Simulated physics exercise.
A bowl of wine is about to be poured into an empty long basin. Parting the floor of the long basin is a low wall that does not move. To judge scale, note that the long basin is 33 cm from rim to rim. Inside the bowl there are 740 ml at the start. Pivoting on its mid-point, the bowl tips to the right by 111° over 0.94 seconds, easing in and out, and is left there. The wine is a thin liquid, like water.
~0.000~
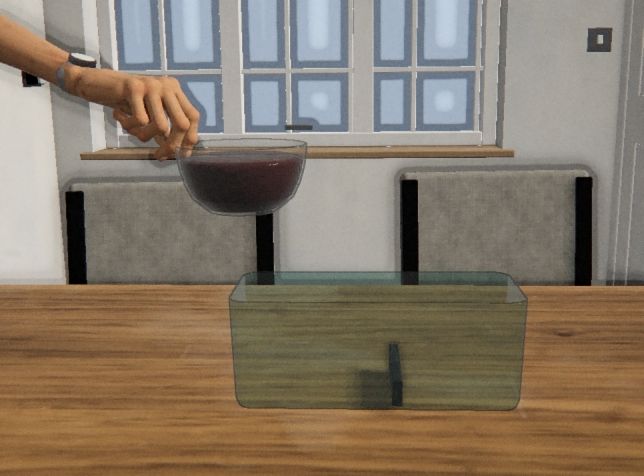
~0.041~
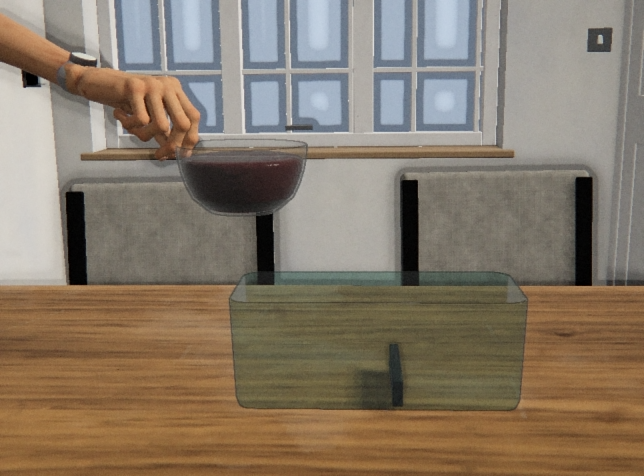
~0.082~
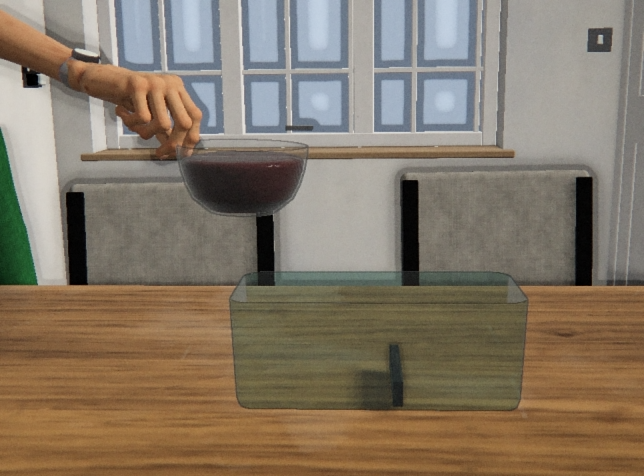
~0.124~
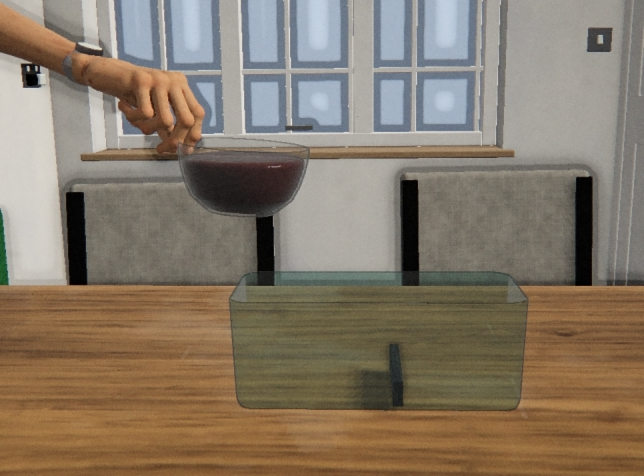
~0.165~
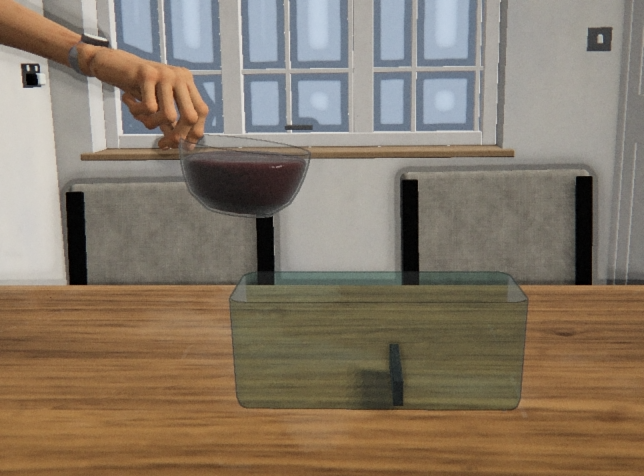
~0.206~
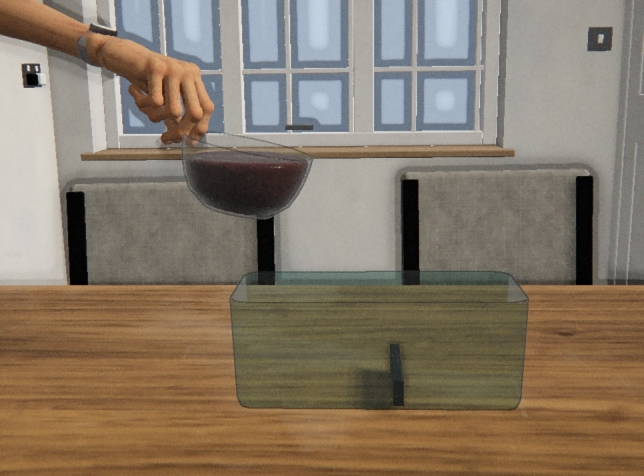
A hand slowly tilting a clear bowl of dark red wine slightly to the right above an empty long glass basin.
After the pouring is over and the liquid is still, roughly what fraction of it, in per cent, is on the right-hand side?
Roughly 21 out of 100 parts.
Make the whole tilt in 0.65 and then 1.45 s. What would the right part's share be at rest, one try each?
30 per cent first, 20 per cent second.
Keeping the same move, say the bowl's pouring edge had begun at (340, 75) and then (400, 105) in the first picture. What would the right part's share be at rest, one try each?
Respectively 60 and 70 %.
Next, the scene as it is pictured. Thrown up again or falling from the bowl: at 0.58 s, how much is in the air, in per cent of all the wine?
Near 38 per cent at that time.
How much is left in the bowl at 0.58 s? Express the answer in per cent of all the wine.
About 42 percent.
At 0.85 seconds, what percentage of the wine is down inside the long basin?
Roughly 92 %.
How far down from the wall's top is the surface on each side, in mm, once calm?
Measured: Left around 6 mm, right around 22 mm.
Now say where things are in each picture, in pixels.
In the first picture, it leans 0°; its right rim is at (306, 146); the wine meets the walls at (182, 157) and (304, 156); the long basin's rim runs from (237, 288) to (518, 288); the wall's top is at (395, 363).
In the second picture, it leans 1°; its right rim is at (306, 146); the wine meets the walls at (183, 158) and (304, 157).
In the third picture, it leans 2°; its right rim is at (307, 148); the wine meets the walls at (184, 158) and (304, 158).
In the fourth picture, it leans 5°; its right rim is at (308, 151); the wine meets the walls at (185, 157) and (305, 159).
In the fifth picture, it leans 8°; its right rim is at (310, 155); the wine meets the walls at (185, 156) and (307, 160).
In the sixth picture, it leans 13°; its right rim is at (312, 160); the wine meets the walls at (187, 157) and (309, 161).
Then, 0.58 s in, the tilt is 75° and 43 per cent is still to pour, 19 is left of the wall and 0 right of it.
Then, 0.85 s in, the tilt is 108° and 1 per cent is still to pour, 85 is left of the wall and 8 right of it.
Then, 1.13 s in, the tilt is 111° and 0 per cent is still to pour, 81 is left of the wall and 18 right of it.
Then, 1.44 s in, the tilt is 111° and 0 per cent is still to pour, 78 is left of the wall and 21 right of it.
Finally, 78 per cent lies left of the wall, 21 right of it and 1 outside.
